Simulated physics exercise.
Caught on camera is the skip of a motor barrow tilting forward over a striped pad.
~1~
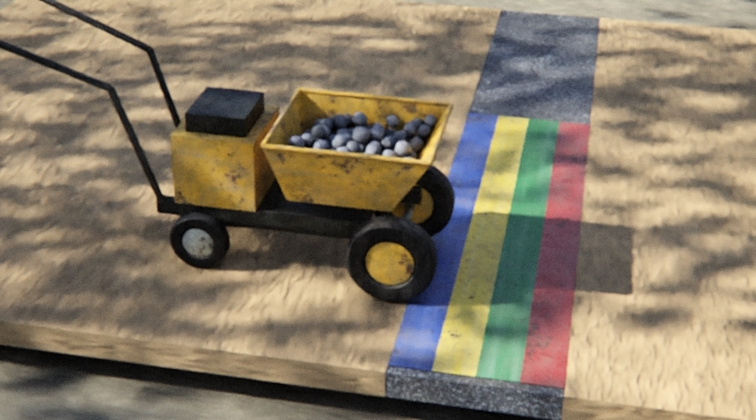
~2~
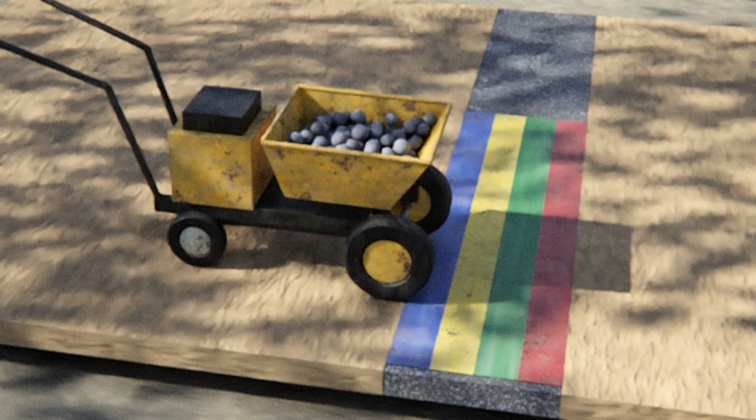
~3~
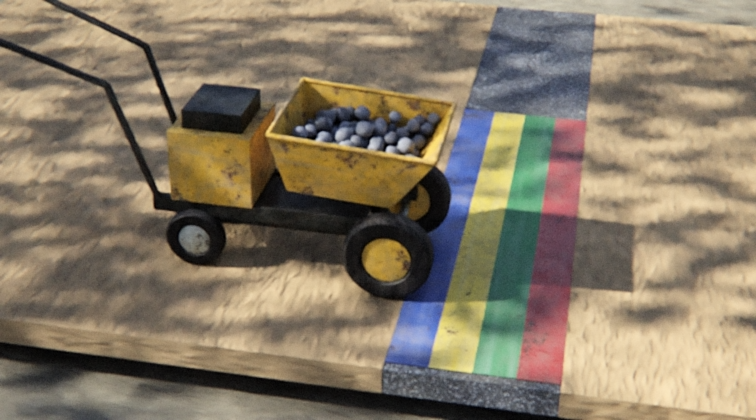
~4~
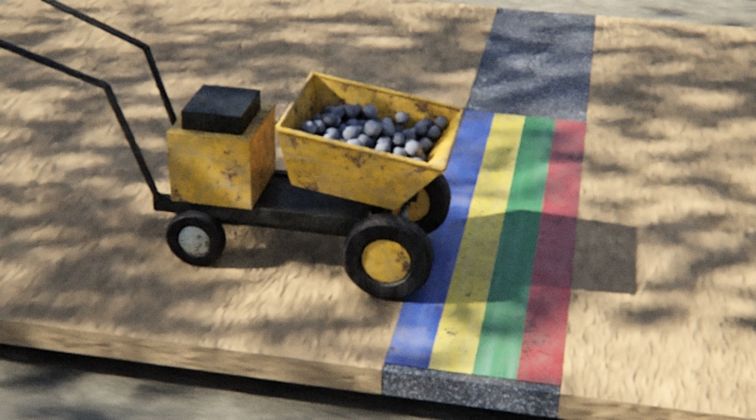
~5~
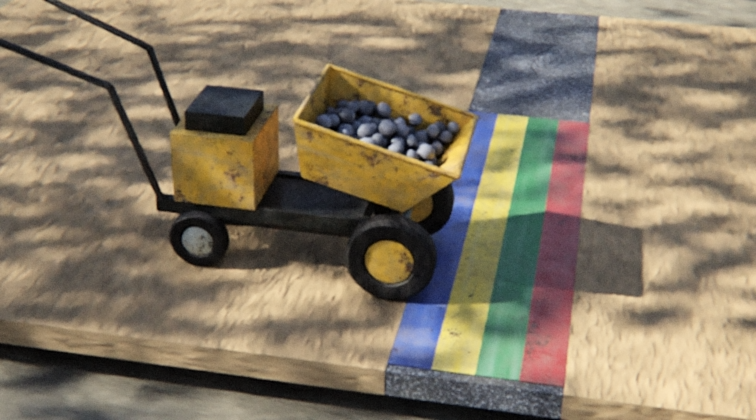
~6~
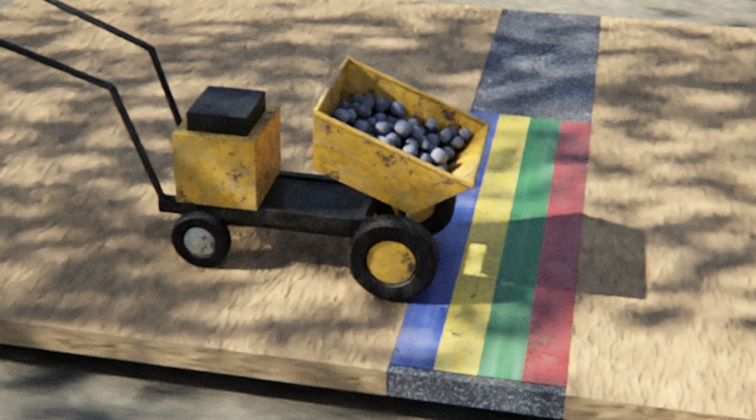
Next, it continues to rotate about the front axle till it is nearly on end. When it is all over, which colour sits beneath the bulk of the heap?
The bulk sits over the red colour.
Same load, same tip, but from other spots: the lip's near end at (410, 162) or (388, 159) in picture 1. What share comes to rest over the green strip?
The first gives close to 30 per cent and the second 30 per cent.
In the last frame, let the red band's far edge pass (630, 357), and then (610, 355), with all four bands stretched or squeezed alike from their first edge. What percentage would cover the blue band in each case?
Shares: 0 %; then 0 %.
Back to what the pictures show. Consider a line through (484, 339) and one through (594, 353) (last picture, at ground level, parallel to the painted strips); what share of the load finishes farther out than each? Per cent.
Estimate: 80 %, then 20 %.
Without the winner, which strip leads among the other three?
Second place goes to that green strip.
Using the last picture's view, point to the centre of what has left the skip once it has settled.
Resting centre, last picture - approx. (560, 278).
Soon, skip tipped steeply; all in the skip.
A while on, skip tipped right over; most in the skip; a small part over the green strip; about a quarter over the red strip; a stray few off the paint.
Towards the end, skip tipped right over; about a quarter in the skip; a small part over the green strip; about a third over the red strip; about a quarter off the paint.
Finally, skip tipped right over; about a quarter in the skip; none over the blue strip; none over the yellow strip; about a quarter over the green strip; about a third over the red strip; about a quarter off the paint.
